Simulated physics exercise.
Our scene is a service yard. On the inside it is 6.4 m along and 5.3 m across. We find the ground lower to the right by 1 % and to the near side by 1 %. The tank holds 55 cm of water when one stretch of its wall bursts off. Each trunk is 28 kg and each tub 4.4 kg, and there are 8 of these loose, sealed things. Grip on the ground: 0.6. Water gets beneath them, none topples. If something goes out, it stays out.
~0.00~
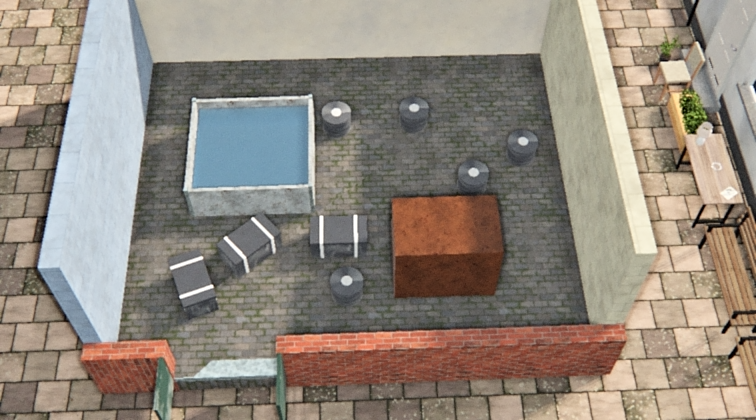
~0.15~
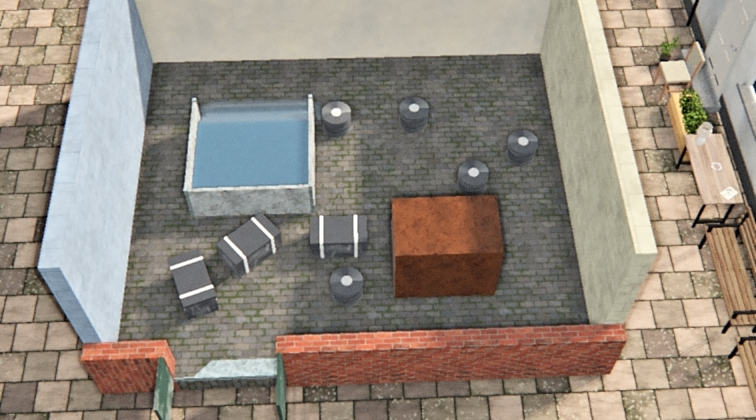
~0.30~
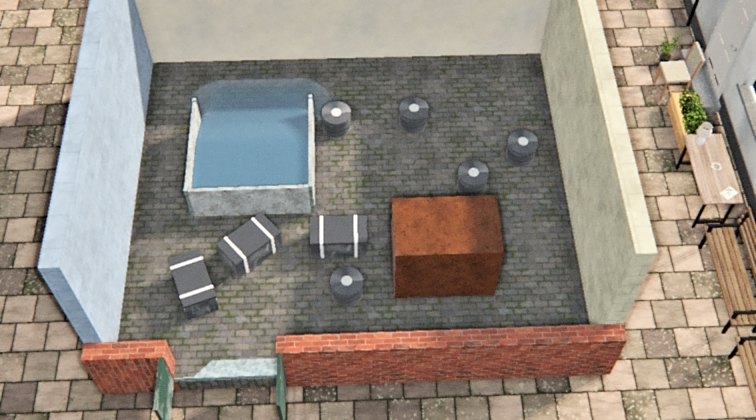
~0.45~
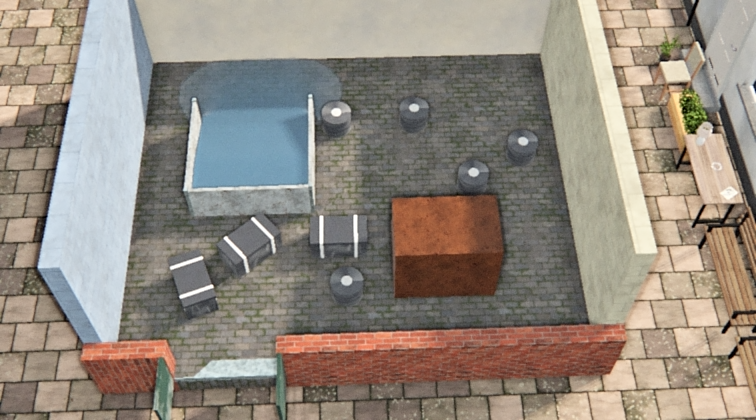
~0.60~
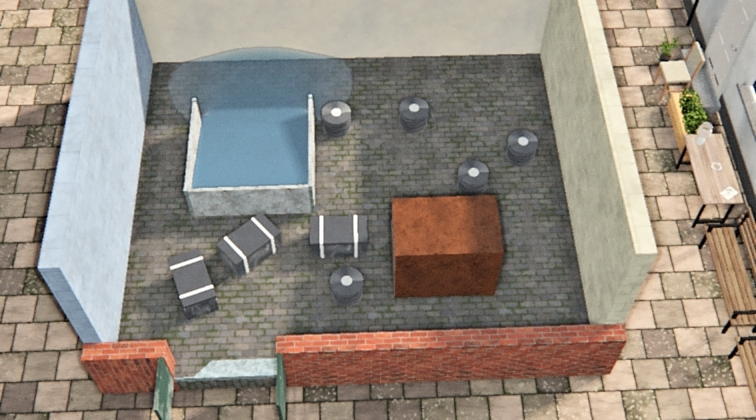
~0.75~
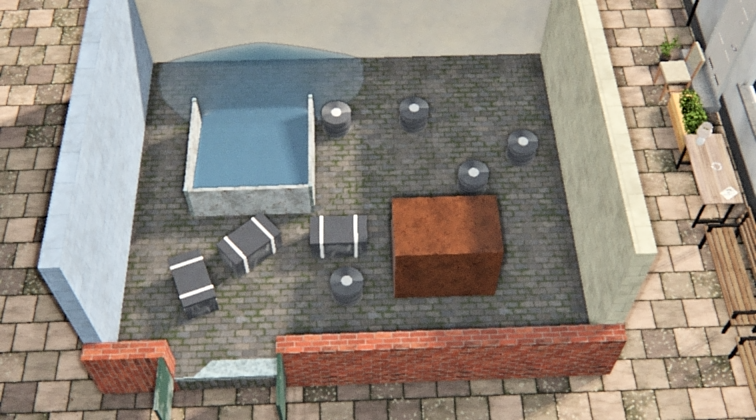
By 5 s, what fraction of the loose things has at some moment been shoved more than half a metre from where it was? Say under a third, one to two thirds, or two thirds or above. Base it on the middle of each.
It is a minority below a third.
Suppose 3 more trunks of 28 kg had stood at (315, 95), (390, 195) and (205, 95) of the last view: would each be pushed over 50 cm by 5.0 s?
Above, below, above.
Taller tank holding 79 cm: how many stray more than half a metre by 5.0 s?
4.
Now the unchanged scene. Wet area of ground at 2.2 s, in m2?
At that time the wet patch spans about 13 m2.
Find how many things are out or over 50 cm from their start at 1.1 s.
The number comes to 0.
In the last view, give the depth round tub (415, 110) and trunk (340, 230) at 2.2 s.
Depth approx. 3 cm / 0 cm.
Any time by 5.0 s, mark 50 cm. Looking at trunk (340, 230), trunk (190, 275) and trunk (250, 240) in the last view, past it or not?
Taking them in turn, the answers are smaller, smaller and smaller.
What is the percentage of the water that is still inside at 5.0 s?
About 100 in a hundred parts of the water.
After 1.1 s 0 of 8 are over 50 cm from their spots; 0 afloat.
After 2.2 s 0 of 8 are over 50 cm from their spots; 0 afloat.
After 3.5 s 1 of 8 are over 50 cm from their spots; 1 afloat.
After 5.0 s 2 of 8 are over 50 cm from their spots, and 2 have been at some point; 1 afloat.
